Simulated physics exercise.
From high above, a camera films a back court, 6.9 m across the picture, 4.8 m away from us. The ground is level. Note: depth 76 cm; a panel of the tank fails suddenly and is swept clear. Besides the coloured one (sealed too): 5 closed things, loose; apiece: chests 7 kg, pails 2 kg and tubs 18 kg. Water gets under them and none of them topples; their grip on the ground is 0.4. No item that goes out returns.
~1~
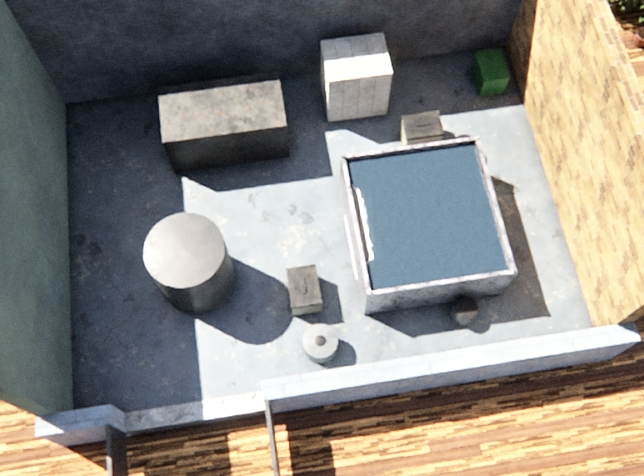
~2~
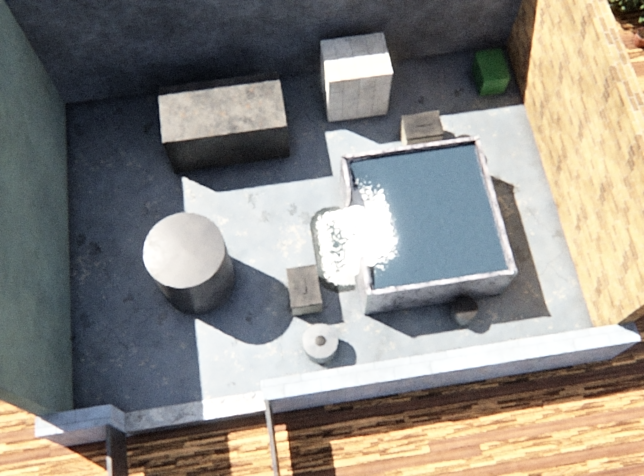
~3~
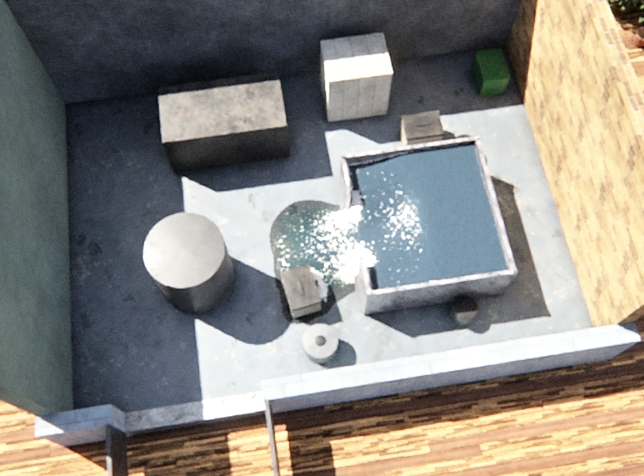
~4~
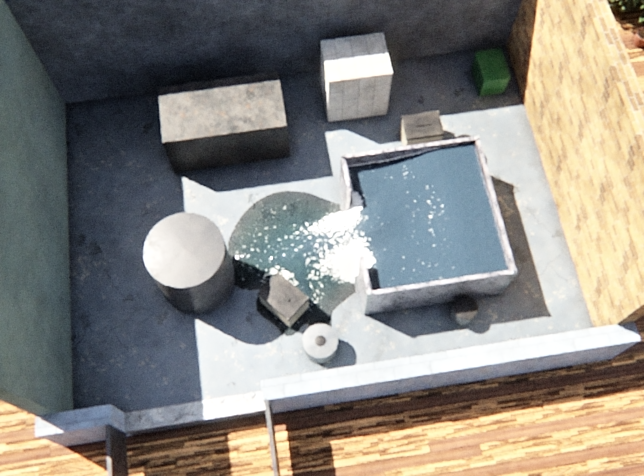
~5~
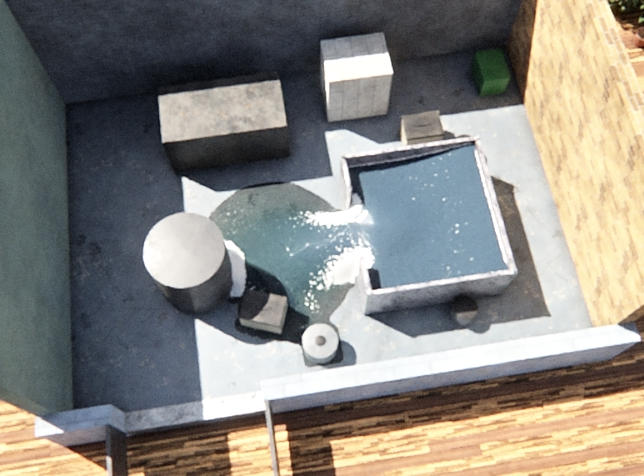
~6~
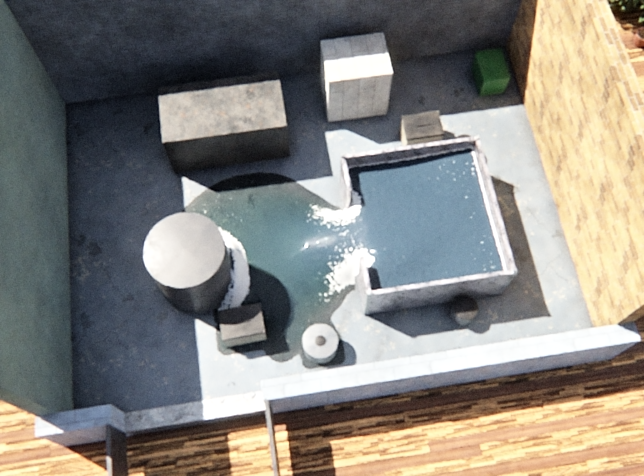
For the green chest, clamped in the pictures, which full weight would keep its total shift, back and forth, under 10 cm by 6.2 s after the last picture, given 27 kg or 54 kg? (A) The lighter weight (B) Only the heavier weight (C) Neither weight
Answer: A.
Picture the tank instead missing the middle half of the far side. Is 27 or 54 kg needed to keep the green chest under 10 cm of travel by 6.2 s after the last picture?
Result: Neither option succeeds.
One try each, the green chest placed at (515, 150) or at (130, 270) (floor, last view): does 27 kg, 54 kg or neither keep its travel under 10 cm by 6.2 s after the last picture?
Well, the little one does for the first, the little one does for the second.
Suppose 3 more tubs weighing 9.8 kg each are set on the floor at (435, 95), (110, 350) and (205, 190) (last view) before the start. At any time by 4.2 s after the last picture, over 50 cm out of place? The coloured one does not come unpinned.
First one stayed within, second went beyond, third went beyond.
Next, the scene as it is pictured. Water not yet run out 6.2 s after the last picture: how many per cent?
Around 70 per cent of the water is still in there.
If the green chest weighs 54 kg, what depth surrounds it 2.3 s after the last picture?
Roughly 0 cm.
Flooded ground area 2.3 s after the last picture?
At that time the wet patch spans about 19 m2.
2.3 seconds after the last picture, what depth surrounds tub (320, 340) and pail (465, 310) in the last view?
Close to 2 and 0 centimetres.
Then, 0.6 s after the last picture the green chest would be 0 cm from its start with 27 kg and 0 cm from its start with 54 kg; 0 cm of water round it then.
Then, 2.3 s after the last picture the green chest would be 0 cm from its start with 27 kg and 0 cm from its start with 54 kg; 0 cm of water round it then.
Then, 4.2 s after the last picture the green chest would be 0 cm from its start with 27 kg and 0 cm from its start with 54 kg; 0 cm of water round it then.
Then, 6.2 s after the last picture the green chest would be 0 cm from its start with 27 kg and 0 cm from its start with 54 kg; 5 cm of water round it then.
